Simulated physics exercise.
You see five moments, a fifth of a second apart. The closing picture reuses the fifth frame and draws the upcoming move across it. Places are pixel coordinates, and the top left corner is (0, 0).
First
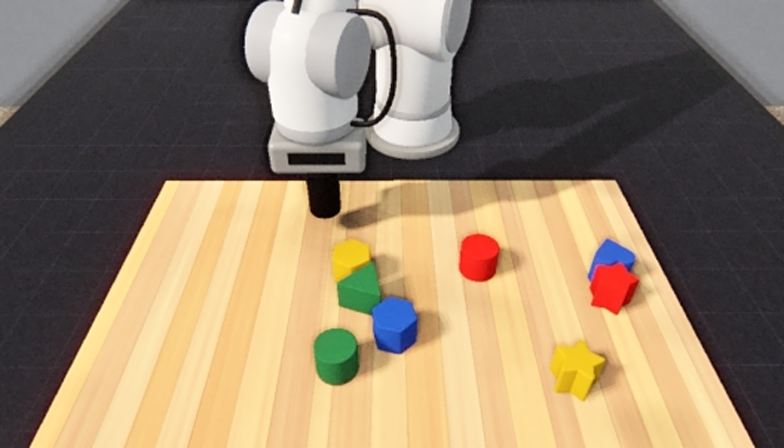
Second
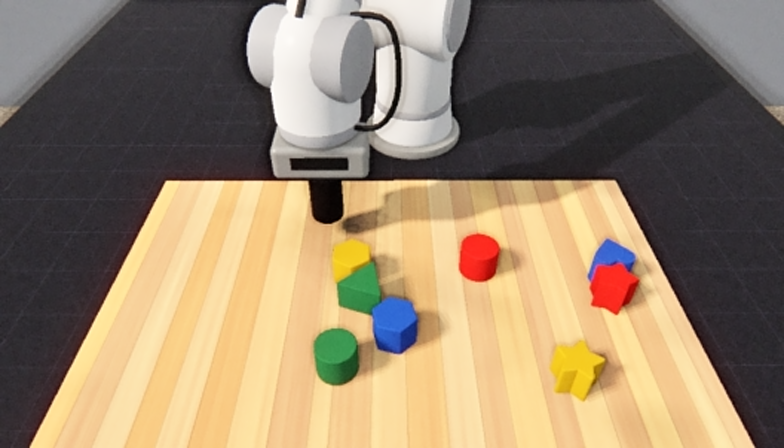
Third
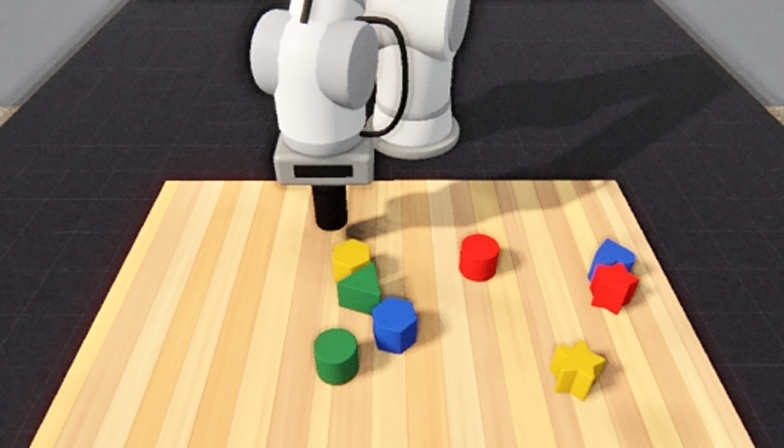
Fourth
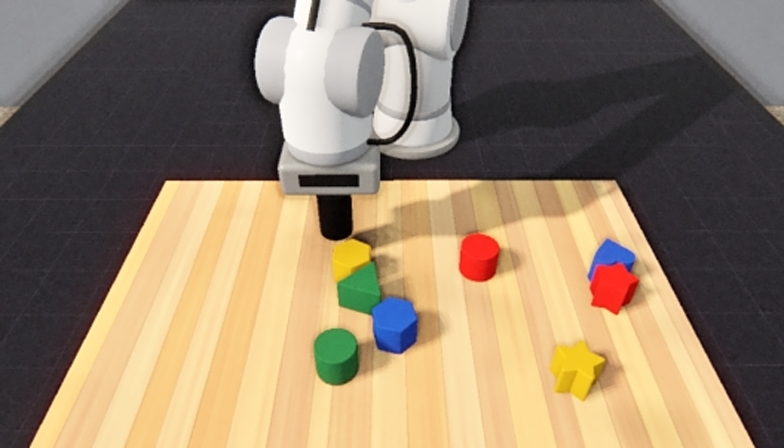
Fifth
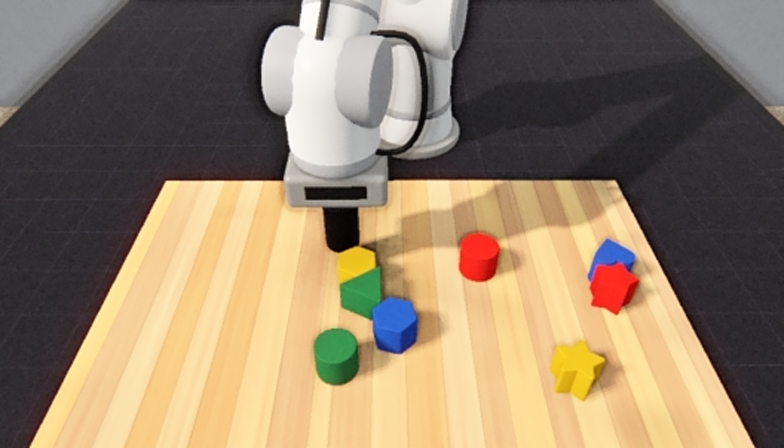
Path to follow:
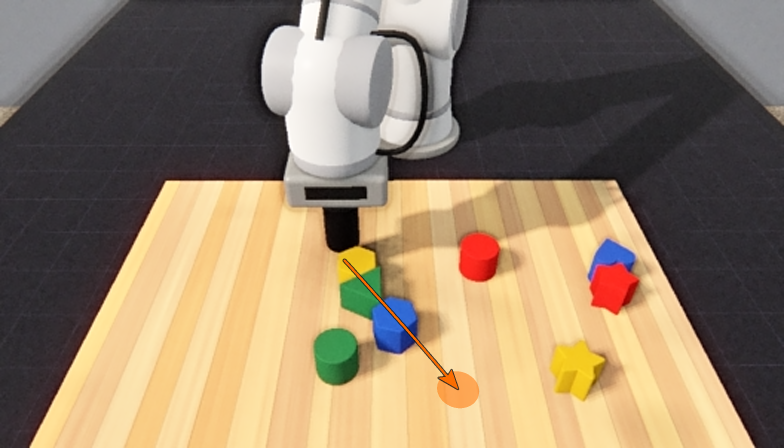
The robot arm moves its black stick forward and nudges the yellow hexagon and green triangular block.
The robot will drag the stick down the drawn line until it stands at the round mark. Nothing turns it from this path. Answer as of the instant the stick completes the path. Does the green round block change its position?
Yes, I think so.
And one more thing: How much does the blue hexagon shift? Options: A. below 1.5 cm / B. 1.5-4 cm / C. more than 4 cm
I'll go with C - more than 4 cm.
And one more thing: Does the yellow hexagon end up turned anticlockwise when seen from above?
No, I don't think so.
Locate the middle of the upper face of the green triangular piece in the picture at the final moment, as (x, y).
I expect it at (364, 367).
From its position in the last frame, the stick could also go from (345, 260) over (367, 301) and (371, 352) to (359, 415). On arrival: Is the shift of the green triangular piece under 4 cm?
In short: No.
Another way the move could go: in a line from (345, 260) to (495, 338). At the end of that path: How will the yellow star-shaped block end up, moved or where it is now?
That block is going to be left alone.
Drawn move, from (345, 260) to (458, 389).
On the path given first. One third of the way, stick (378, 280); green round block (333, 347); yellow hexagon (381, 304), turned 40° clockwise; green triangular piece (367, 331), turned 40° clockwise; blue hexagon (413, 336), turned 45° anticlockwise.
Two thirds of the way, stick (417, 323); green round block (328, 352); yellow hexagon (402, 350), turned 90° clockwise; green triangular piece (365, 363), turned 85° clockwise; blue hexagon (440, 376).
At the end, stick (460, 372); green round block (328, 352); yellow hexagon (411, 372), turned 145° clockwise; green triangular piece (364, 367), turned 100° clockwise; blue hexagon (456, 409), turned 155° anticlockwise.
